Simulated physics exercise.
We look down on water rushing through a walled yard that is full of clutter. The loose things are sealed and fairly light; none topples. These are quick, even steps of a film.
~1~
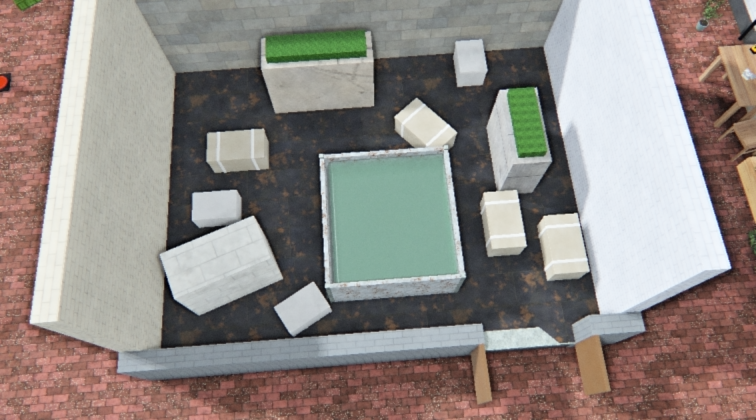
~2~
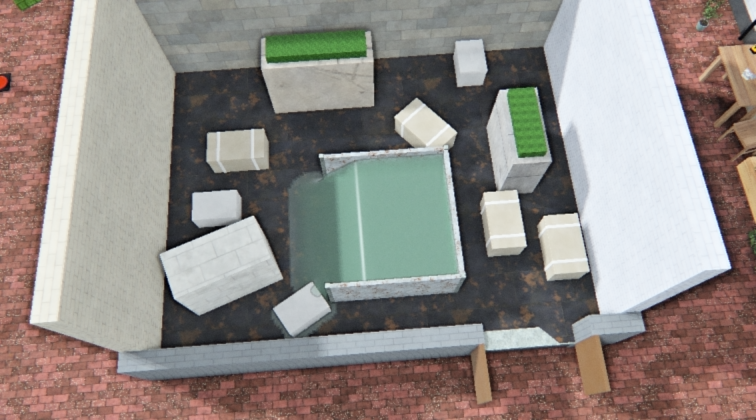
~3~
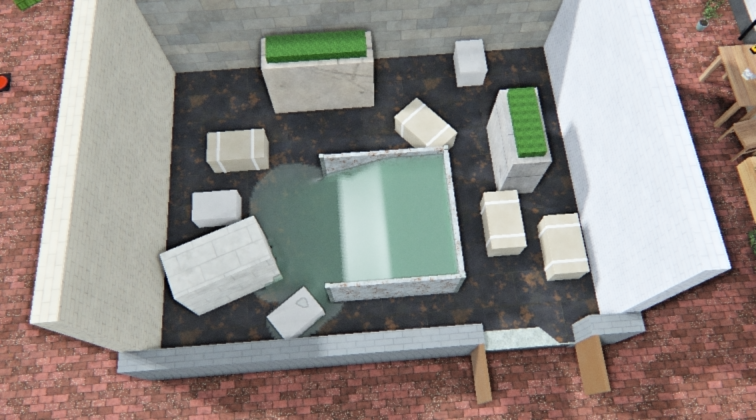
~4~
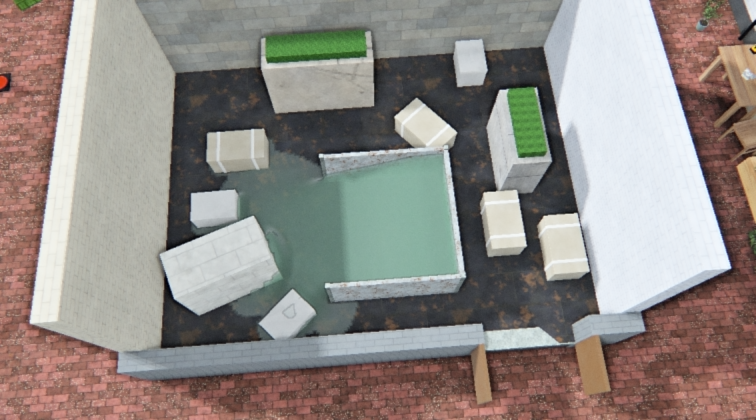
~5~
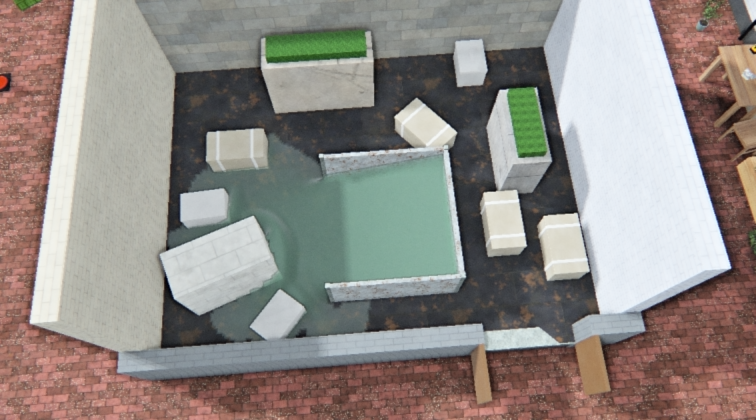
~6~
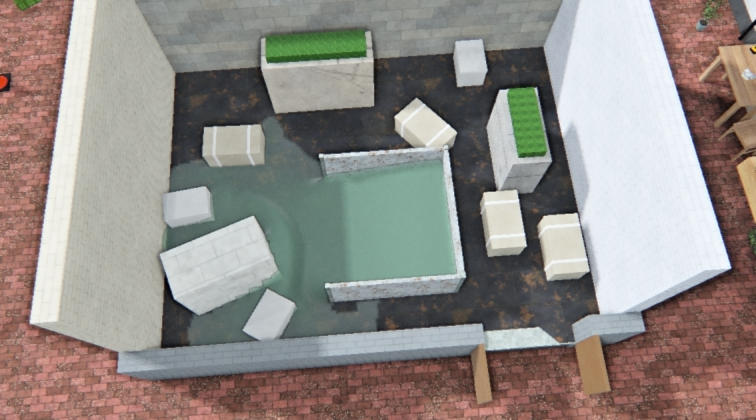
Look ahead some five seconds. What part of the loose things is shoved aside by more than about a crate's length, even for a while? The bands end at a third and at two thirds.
That comes to between one and two thirds.
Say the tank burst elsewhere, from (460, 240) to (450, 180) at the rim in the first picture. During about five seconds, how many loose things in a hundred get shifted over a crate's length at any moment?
Some 40 per cent.
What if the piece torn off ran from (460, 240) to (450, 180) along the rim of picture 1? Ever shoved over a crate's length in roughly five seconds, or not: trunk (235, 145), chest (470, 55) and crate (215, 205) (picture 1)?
One after the other: Short of that, moved that far, not that far.
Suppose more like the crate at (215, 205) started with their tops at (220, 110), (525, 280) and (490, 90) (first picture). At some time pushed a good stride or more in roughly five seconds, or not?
As listed: That far or more, never so far, short of that.
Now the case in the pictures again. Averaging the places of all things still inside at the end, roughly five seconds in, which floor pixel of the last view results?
Near (421, 190).
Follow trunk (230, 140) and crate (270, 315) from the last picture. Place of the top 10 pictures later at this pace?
Roughly at (222, 72) and (220, 318).
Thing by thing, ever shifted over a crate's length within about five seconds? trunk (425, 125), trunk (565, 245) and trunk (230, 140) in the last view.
In that order: No, not that far, moved that far.
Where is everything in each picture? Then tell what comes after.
A crate at (302, 307), on the bottom; a crate at (215, 205), on the bottom; 0 of 7 have shifted, in the first frame.
A crate at (301, 307) rests on the ground; a crate at (215, 205), on the bottom; 0 of 7 have shifted, in the second frame.
A crate at (295, 313), on the bottom, close to its start; a crate at (215, 205) rests on the ground; 1 of 7 have shifted, in the third frame.
A crate at (287, 316) rests on the ground, close to its start; a crate at (213, 205), on the bottom; 1 of 7 have shifted, in the fourth frame.
A crate at (277, 317) rests on the ground, a stride from its start; a crate at (203, 204) rests on the ground, close to its start; 2 of 7 have shifted, in the fifth frame.
A crate at (269, 317), on the bottom, a stride from its start; a crate at (185, 203) rests on the ground, a stride from its start; 3 of 7 have shifted, in the sixth frame.
A moment on, 1 of 7 are well off their spots; 1 afloat.
Next, 2 of 7 are well off their spots; 3 afloat.
Later, 2 of 7 are well off their spots; 3 afloat.
In the end, 3 of 7 are well off their spots, and 4 have been at some point; 2 afloat.
